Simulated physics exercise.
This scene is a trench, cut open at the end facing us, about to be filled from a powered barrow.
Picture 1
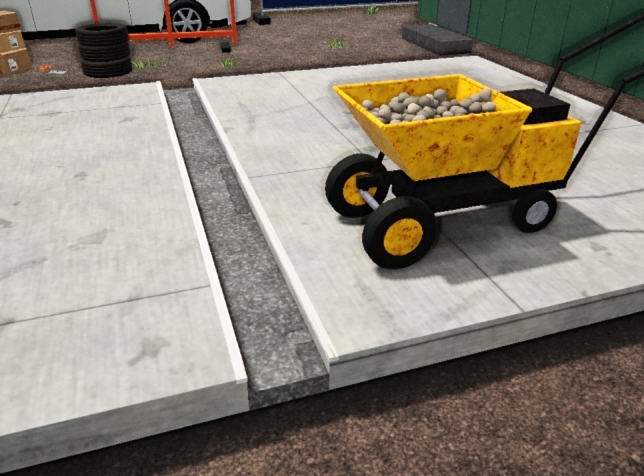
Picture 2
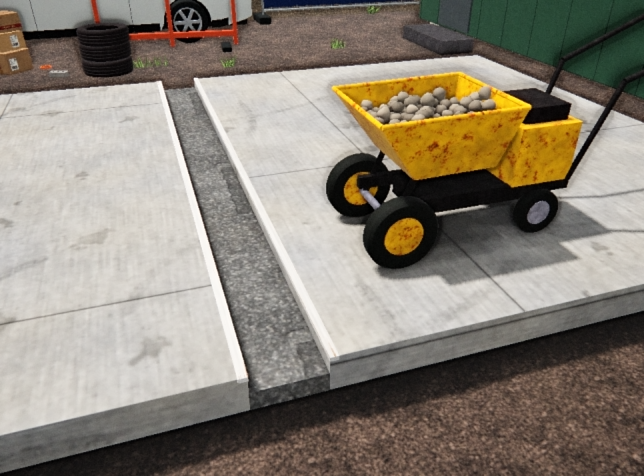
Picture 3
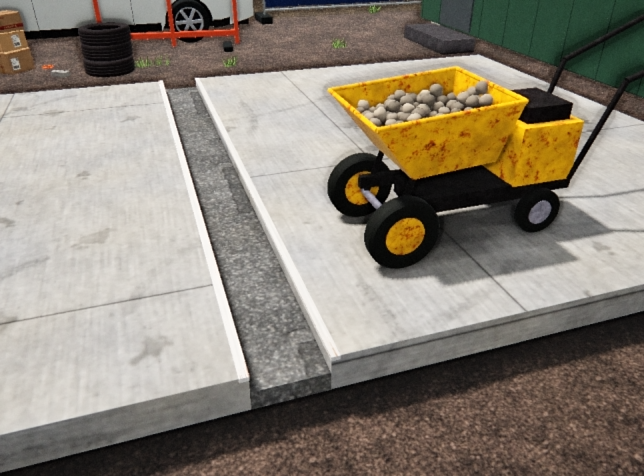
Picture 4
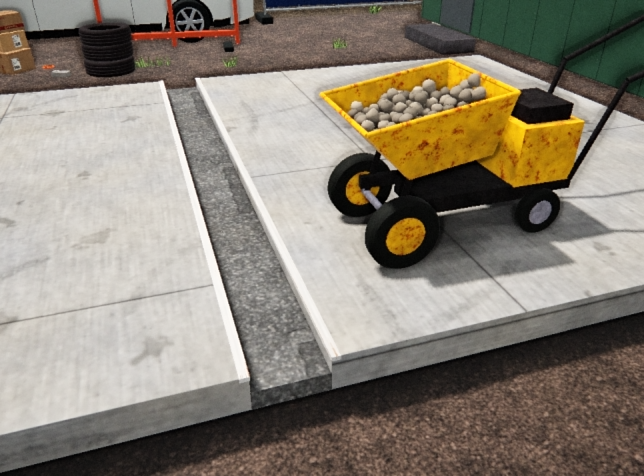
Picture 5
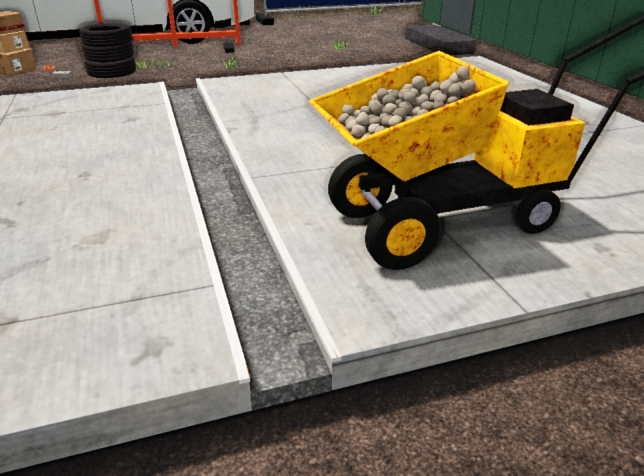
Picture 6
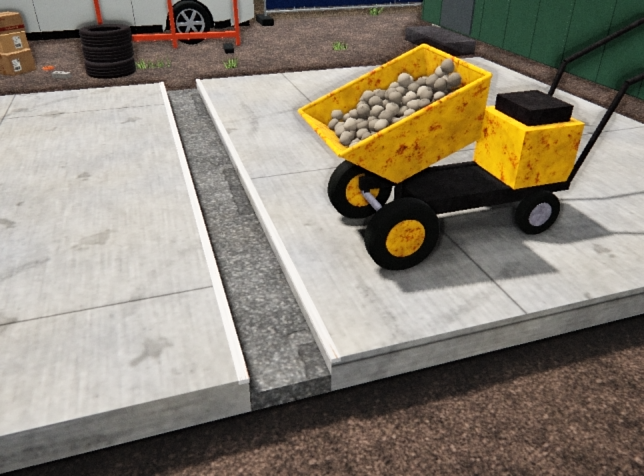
On a concrete slab beside a shallow trench, a yellow powered barrow stands still, its skip of rounded stones tilting steadily leftward.
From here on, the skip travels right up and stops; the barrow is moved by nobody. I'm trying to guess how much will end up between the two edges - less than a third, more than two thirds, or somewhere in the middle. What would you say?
Seems like the amount in the trench is greater than two thirds of the load.
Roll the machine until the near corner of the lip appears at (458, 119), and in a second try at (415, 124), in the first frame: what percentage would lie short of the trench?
50 % and 10 %.
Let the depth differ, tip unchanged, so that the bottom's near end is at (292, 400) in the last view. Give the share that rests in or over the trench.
90 %, roughly.
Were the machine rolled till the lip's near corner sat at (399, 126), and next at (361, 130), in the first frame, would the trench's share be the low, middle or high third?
Spot one gives over two thirds, spot two gives between a third and two thirds.
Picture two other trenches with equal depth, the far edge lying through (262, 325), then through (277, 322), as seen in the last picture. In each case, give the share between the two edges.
The first try comes out at 50 percent and the second at 30 percent.
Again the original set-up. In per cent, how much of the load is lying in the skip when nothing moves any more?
My estimate is about 5 per cent.
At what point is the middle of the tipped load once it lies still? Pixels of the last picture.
The centre comes to rest close to (245, 265).
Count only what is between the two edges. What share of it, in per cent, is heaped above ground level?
Roughly 35 percent of them.
Soon, skip tipped steeply; all in the skip.
A while on, skip tipped right over; about two thirds in the skip; about a quarter in or heaped over the trench; a stray few beyond it; a stray few falling.
Towards the end, skip tipped right over; a small part in the skip; most in or heaped over the trench; a small part beyond it.
Finally, skip tipped right over; a small part in the skip; most in or heaped over the trench; a small part beyond it.
